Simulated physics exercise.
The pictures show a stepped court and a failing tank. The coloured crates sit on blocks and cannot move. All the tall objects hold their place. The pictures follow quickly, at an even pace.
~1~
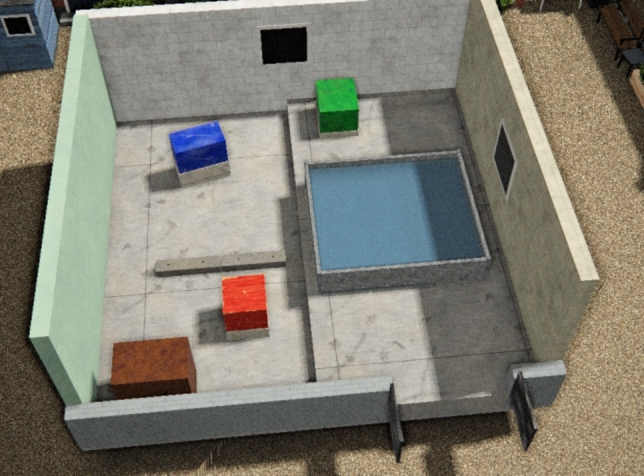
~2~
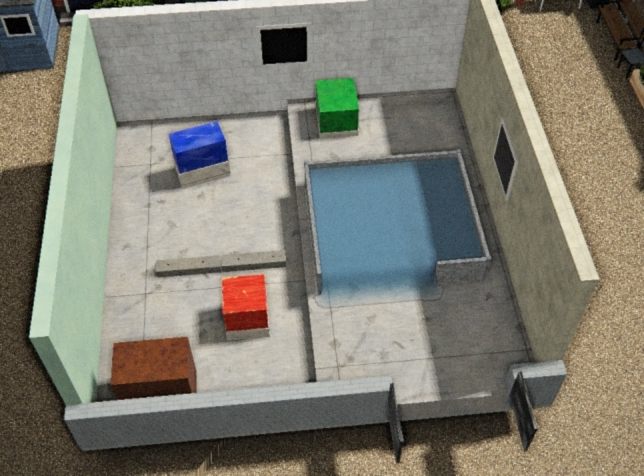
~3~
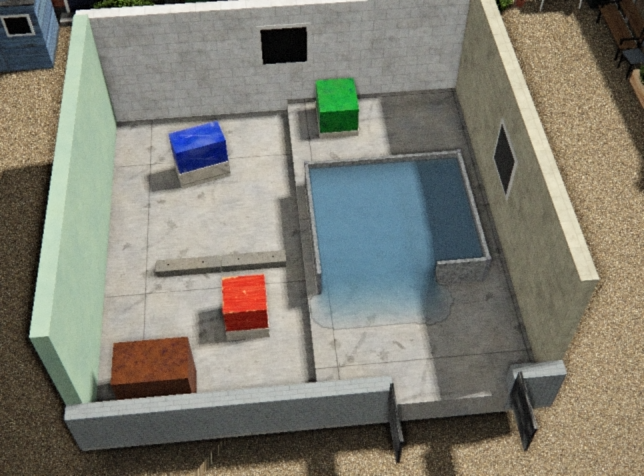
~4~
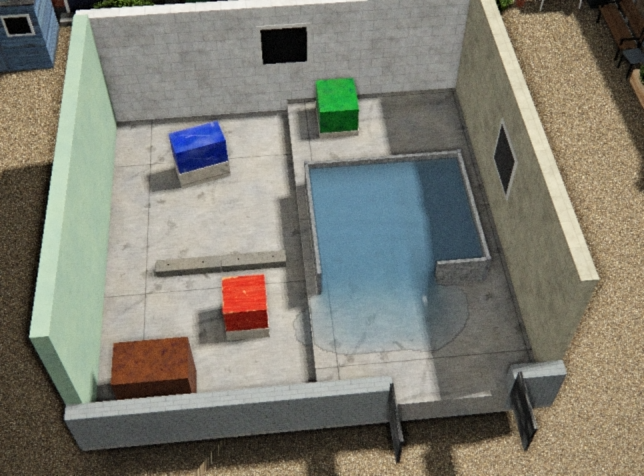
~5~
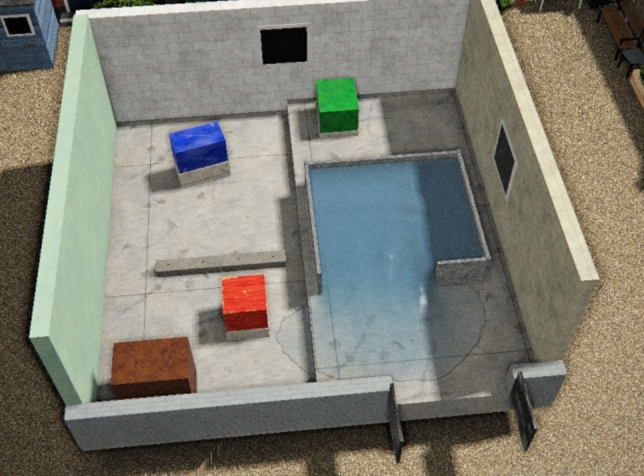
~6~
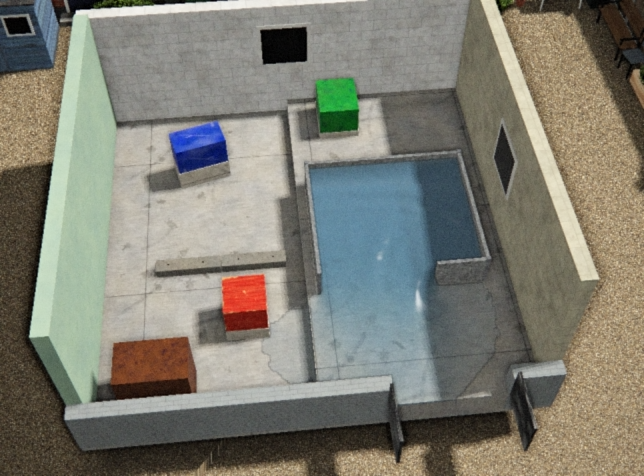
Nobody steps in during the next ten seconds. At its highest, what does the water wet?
One by one: The green crate escapes dry; the blue crate escapes dry; the red crate escapes dry.
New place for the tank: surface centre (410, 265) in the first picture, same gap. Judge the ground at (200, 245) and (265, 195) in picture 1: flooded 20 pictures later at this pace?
As listed: No water, not flooded.
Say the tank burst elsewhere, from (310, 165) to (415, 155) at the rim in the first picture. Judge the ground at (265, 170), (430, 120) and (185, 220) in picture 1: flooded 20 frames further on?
As listed: Covered, covered, covered.
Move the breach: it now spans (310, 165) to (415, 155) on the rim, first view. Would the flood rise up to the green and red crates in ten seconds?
The green crate gets wet, the red crate escapes it.
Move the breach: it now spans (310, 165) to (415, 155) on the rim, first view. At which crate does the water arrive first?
The crate marked green.
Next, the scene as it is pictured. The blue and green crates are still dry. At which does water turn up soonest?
The blue-painted one.
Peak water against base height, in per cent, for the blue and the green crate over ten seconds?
Near 20 and 0 in a hundred.
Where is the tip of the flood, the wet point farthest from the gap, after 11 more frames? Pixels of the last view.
Near (120, 423).
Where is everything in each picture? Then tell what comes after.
The open tank at (393, 212) is whole and still, in the first frame.
The front is at (439, 290), out from the gap at (378, 280), in the second frame.
Water pours out at (378, 282) and has run to (314, 313), in the third frame.
The front is at (457, 323), out from the gap at (378, 282), in the fourth frame.
The front is at a hidden place, out from the gap at (378, 282), in the fifth frame.
The front is at a hidden place, out from the gap at (378, 282), in the sixth frame.
A moment on, water covers 20 % of the floor; the green crate not reached, the blue crate not reached, the red crate water round its plinth.
Next, water covers 20 % of the floor; the green crate not reached, the blue crate not reached, the red crate water round its plinth.
Then, water covers 35 % of the floor; the green crate not reached, the blue crate not reached, the red crate water round its plinth.
Later, water covers 55 % of the floor; the green crate not reached, the blue crate water round its plinth, the red crate water round its plinth.
In the end, water covers 75 % of the floor; the green crate stayed above the water, the blue crate stayed above the water, the red crate stayed above the water.
